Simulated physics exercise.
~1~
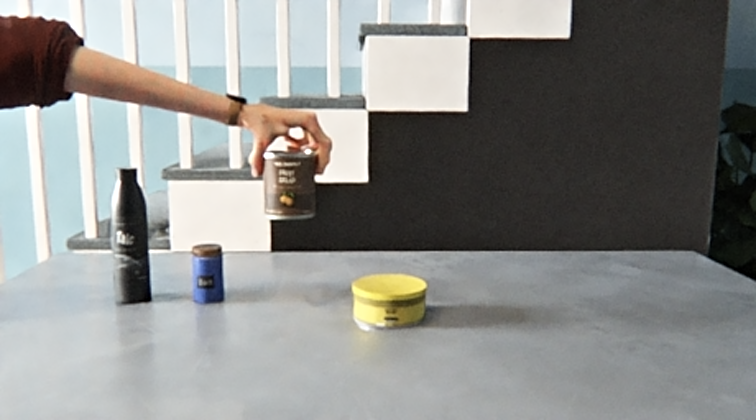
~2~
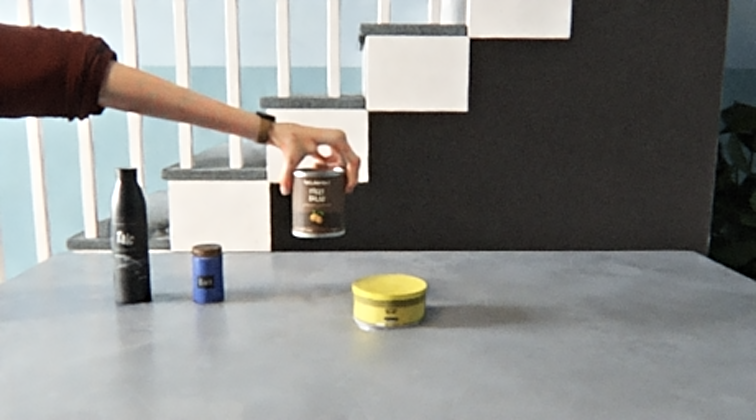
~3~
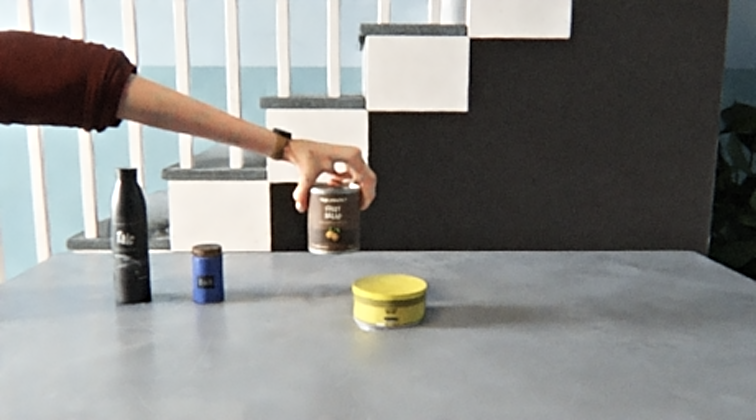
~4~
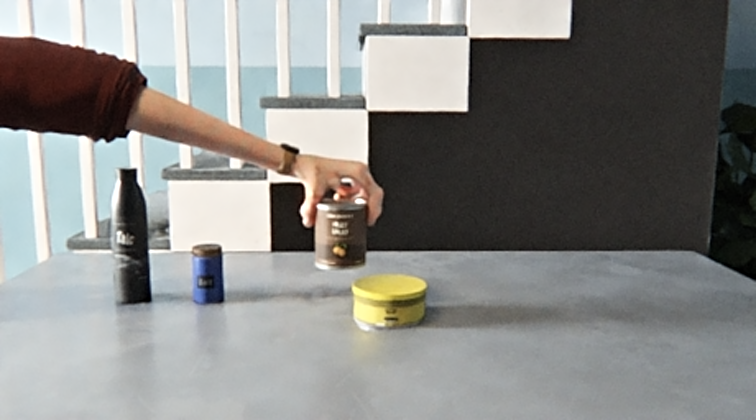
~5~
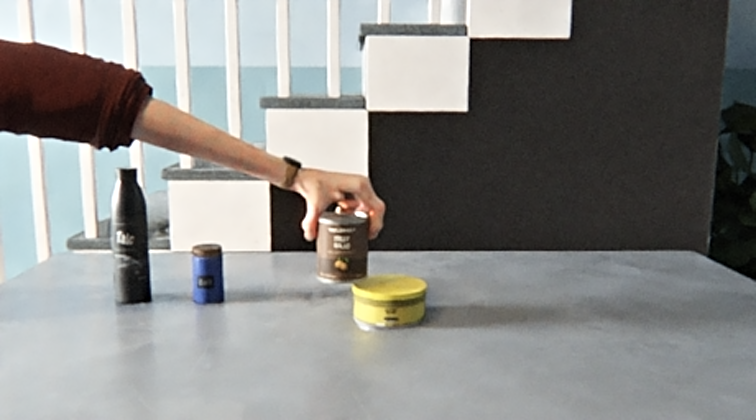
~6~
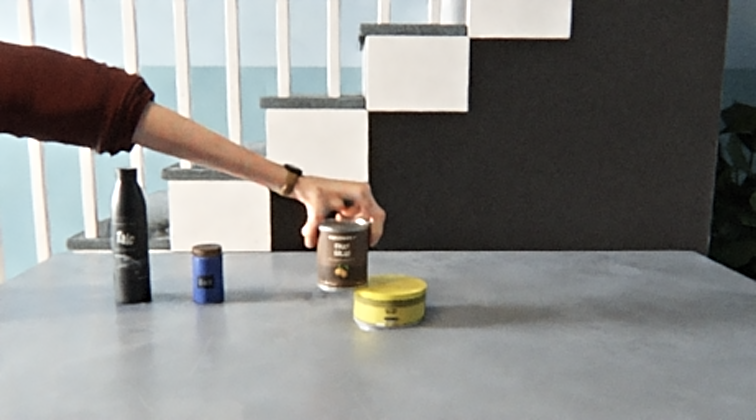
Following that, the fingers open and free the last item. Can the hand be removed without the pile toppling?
No, the pile topples.
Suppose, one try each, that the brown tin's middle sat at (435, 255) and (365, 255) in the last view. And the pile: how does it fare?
The pile tips over in the first case, then in the second case it remains stable.
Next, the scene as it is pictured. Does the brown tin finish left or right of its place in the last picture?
Result: Further left.
Then, 0.30 s past the last view, brown tin now fallen.
Then, 0.40 s past the last view, things are still on the move.
Then, 0.70 s past the last view, nothing new.
Then, 2.20 s past the last view, brown tin resting near (288, 293).
Finally, fallen, brown tin; the other 3 still in place. Final places as the last picture's camera would see them, brown tin near (288, 293). The pile loses its balance.
